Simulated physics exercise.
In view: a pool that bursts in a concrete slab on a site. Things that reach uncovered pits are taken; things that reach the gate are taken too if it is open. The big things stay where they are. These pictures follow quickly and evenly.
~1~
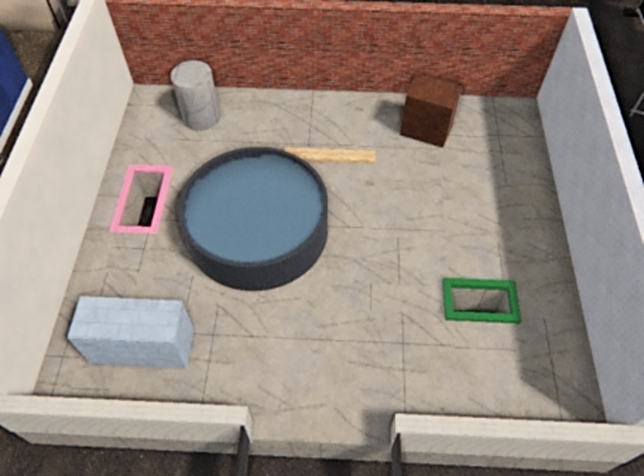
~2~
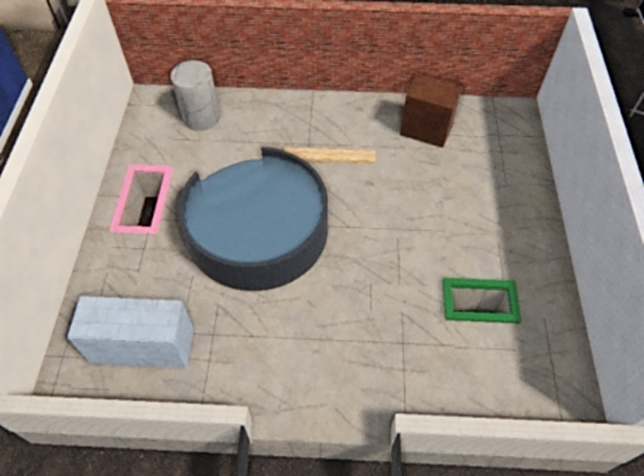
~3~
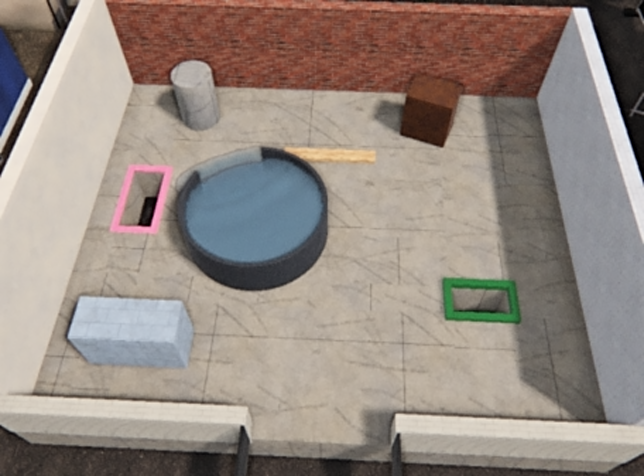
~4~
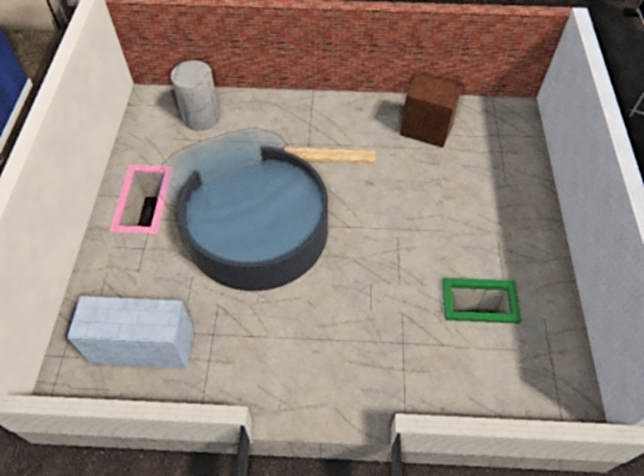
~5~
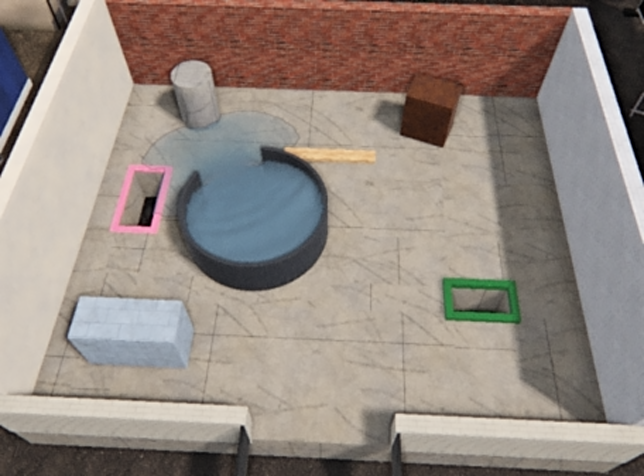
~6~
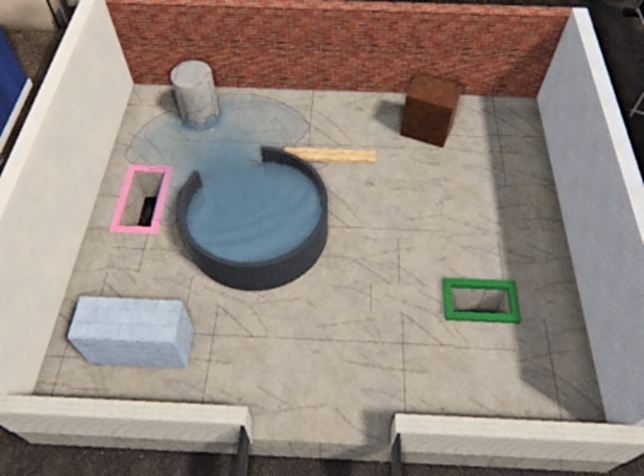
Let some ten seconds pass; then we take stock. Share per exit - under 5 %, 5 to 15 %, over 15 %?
In order: The gate will get a thin slice beneath five per cent. The green pit will get a thin slice beneath five per cent. The pink pit will get a big slice beyond fifteen per cent.
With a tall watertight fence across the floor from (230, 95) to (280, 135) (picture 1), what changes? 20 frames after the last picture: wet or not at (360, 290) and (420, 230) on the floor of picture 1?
Untouched, untouched.
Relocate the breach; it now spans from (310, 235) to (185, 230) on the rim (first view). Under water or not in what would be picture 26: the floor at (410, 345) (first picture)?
Check at the given point: Inundated.
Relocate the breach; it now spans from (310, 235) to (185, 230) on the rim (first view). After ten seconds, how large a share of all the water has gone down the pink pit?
In per cent: Pink 14.
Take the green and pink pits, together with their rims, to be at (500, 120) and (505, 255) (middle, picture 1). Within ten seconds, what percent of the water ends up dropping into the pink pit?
Pink: About 6 %.
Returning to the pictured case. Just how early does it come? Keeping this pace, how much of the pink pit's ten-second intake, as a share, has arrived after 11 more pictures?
Around 10 in a hundred.
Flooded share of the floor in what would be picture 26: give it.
Roughly 30 per cent.
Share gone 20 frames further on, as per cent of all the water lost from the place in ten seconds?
About 25 per cent.
A moment on, water covers 15 % of the floor; the gate 0 %, the green pit 0 %, the pink pit 2 %.
Next, water covers 20 % of the floor; the gate 0 %, the green pit 0 %, the pink pit 3 %.
Then, water covers 30 % of the floor; the gate 0 %, the green pit 0 %, the pink pit 6 %.
Later, water covers 55 % of the floor; the gate 0 %, the green pit 0 %, the pink pit 15 %.
In the end, water covers 80 % of the floor; the gate 0 %, the green pit 0 %, the pink pit 23 %.
